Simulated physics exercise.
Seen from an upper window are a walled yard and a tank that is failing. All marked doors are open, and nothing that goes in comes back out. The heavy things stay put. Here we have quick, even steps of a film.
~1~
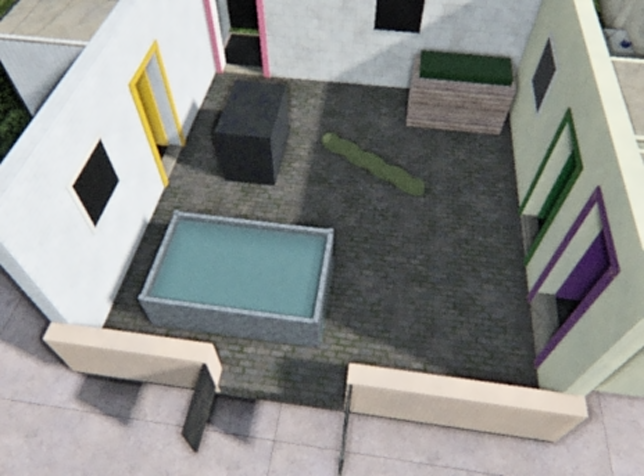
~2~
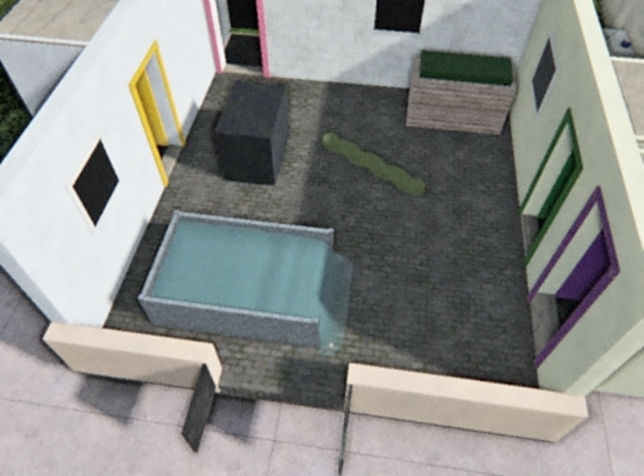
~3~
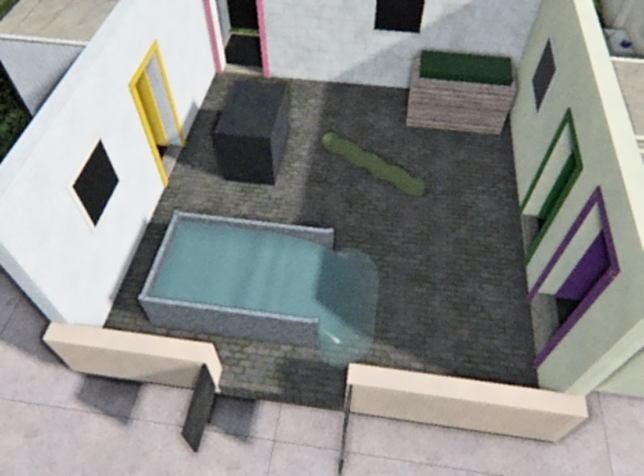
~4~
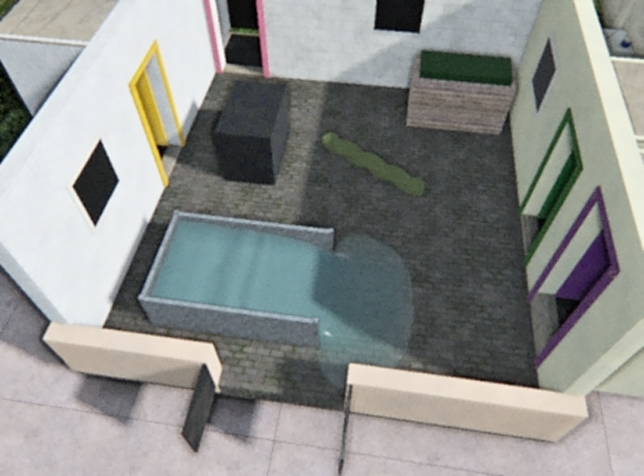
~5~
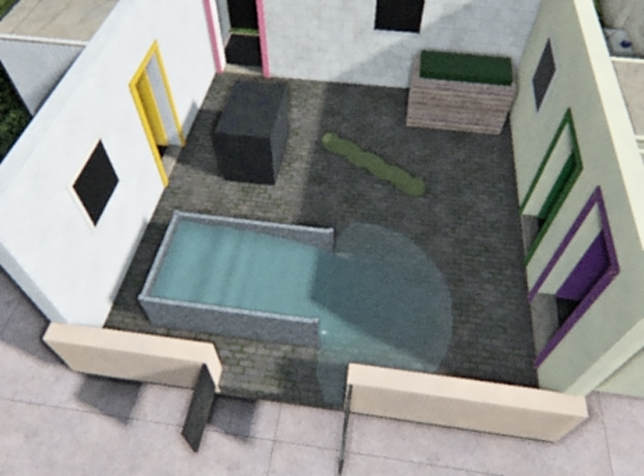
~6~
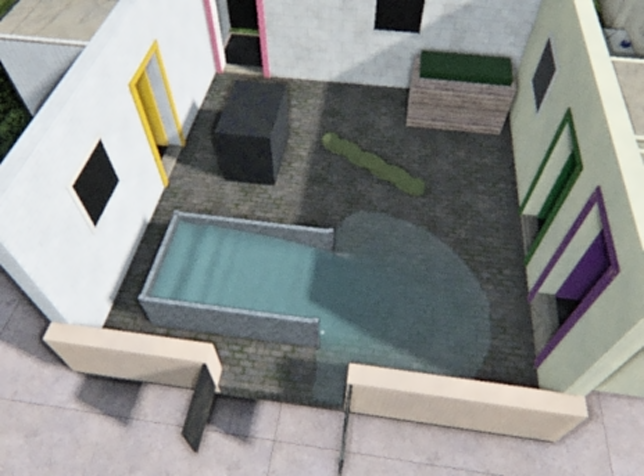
Walled paved yard seen from above, with water pouring from the open right end of a tank and spreading rightward across the paving.
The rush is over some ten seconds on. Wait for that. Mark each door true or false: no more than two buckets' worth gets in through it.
Yellow door: True, purple door: True, pink door: False, green door: False.
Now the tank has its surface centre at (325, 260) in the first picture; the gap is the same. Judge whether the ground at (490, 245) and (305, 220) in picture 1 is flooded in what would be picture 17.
Points in order: Inundated; bare.
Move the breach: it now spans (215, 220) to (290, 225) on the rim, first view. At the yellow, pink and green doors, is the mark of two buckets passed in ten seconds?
Going door by door, the yellow one crosses the threshold, then the pink one crosses the threshold, then the green one misses the threshold.
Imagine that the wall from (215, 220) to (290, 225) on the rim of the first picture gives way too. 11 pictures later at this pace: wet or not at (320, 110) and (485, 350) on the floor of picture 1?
First place drenched, second place still bare.
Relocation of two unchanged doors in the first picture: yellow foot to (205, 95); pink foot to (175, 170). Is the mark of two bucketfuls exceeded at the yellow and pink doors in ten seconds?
Yellow exceeds the limit, pink stays within the limit.
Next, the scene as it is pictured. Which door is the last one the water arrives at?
That would be the yellow one.
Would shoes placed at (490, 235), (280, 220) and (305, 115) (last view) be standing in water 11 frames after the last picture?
In turn, the points end up soaked, high and dry and high and dry.
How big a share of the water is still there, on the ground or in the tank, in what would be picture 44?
That works out to about 94 percent.
A moment on, water covers 30 % of the floor; the yellow door not reached, the purple door wet at the sill, nothing in, the pink door not reached, the green door wet at the sill, nothing in.
Next, water covers 30 % of the floor; the yellow door not reached, the purple door wet at the sill, nothing in, the pink door not reached, the green door over two buckets in.
Then, water covers 40 % of the floor; the yellow door not reached, the purple door wet at the sill, nothing in, the pink door not reached, the green door over two buckets in.
Later, water covers 75 % of the floor; the yellow door not reached, the purple door wet at the sill, nothing in, the pink door wet at the sill, nothing in, the green door far over two buckets in.
In the end, water covers 95 % of the floor; the yellow door wet at the sill, nothing in, the purple door wet at the sill, nothing in, the pink door over two buckets in, the green door far over two buckets in.
